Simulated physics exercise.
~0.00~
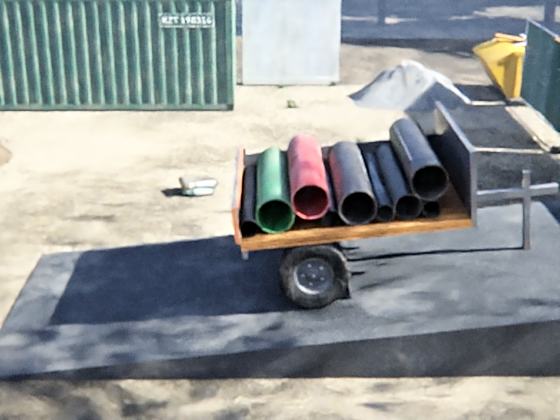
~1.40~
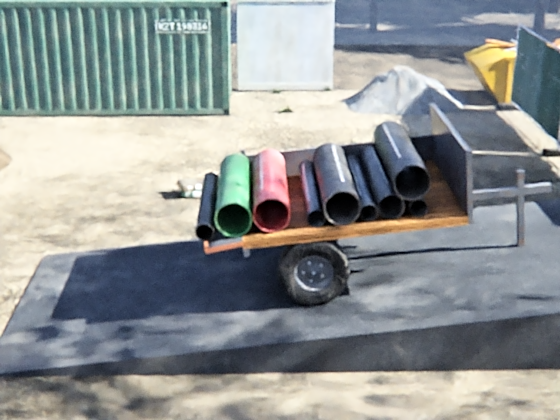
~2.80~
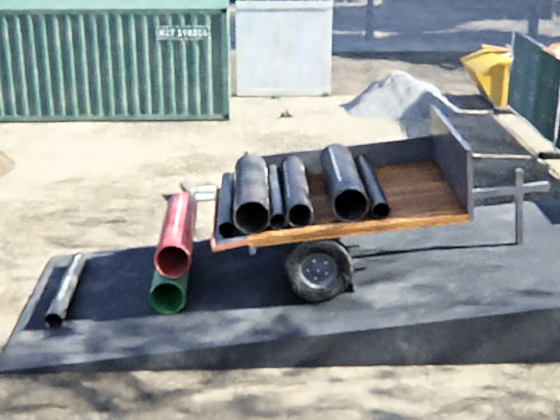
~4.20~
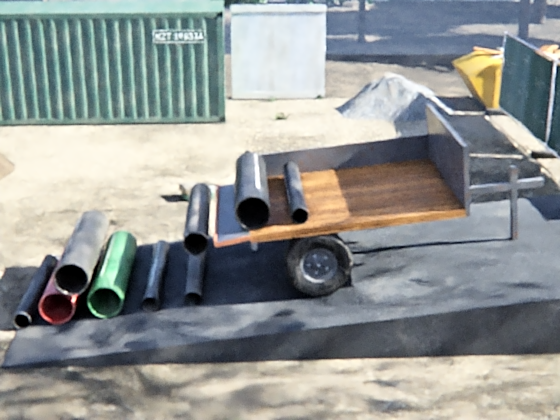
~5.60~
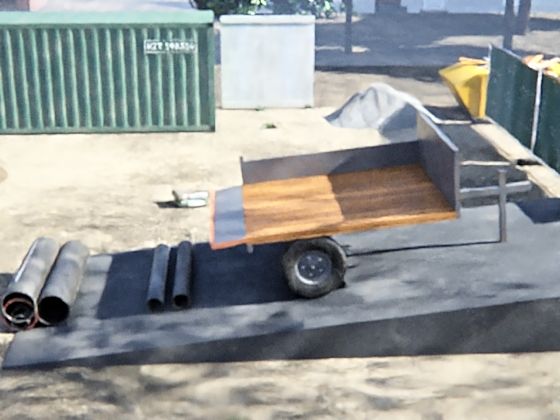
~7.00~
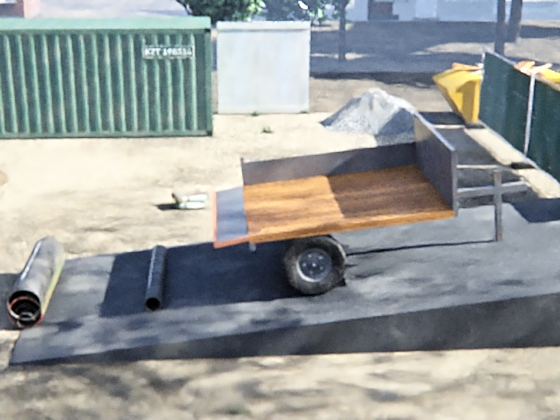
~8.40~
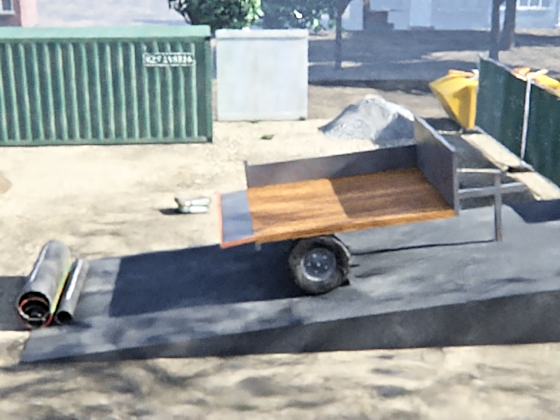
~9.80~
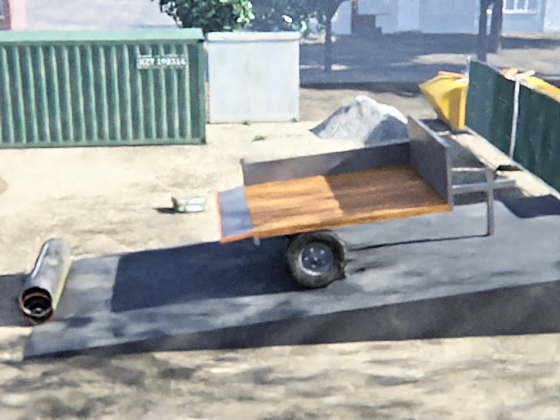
A green pipe, a red one and several dark ones rolled left off the lowered tail of a tilted trailer, dropped onto the dark slope and kept rolling downhill, until the wooden bed stood empty and the pipes still visible sat bunched at the far left.
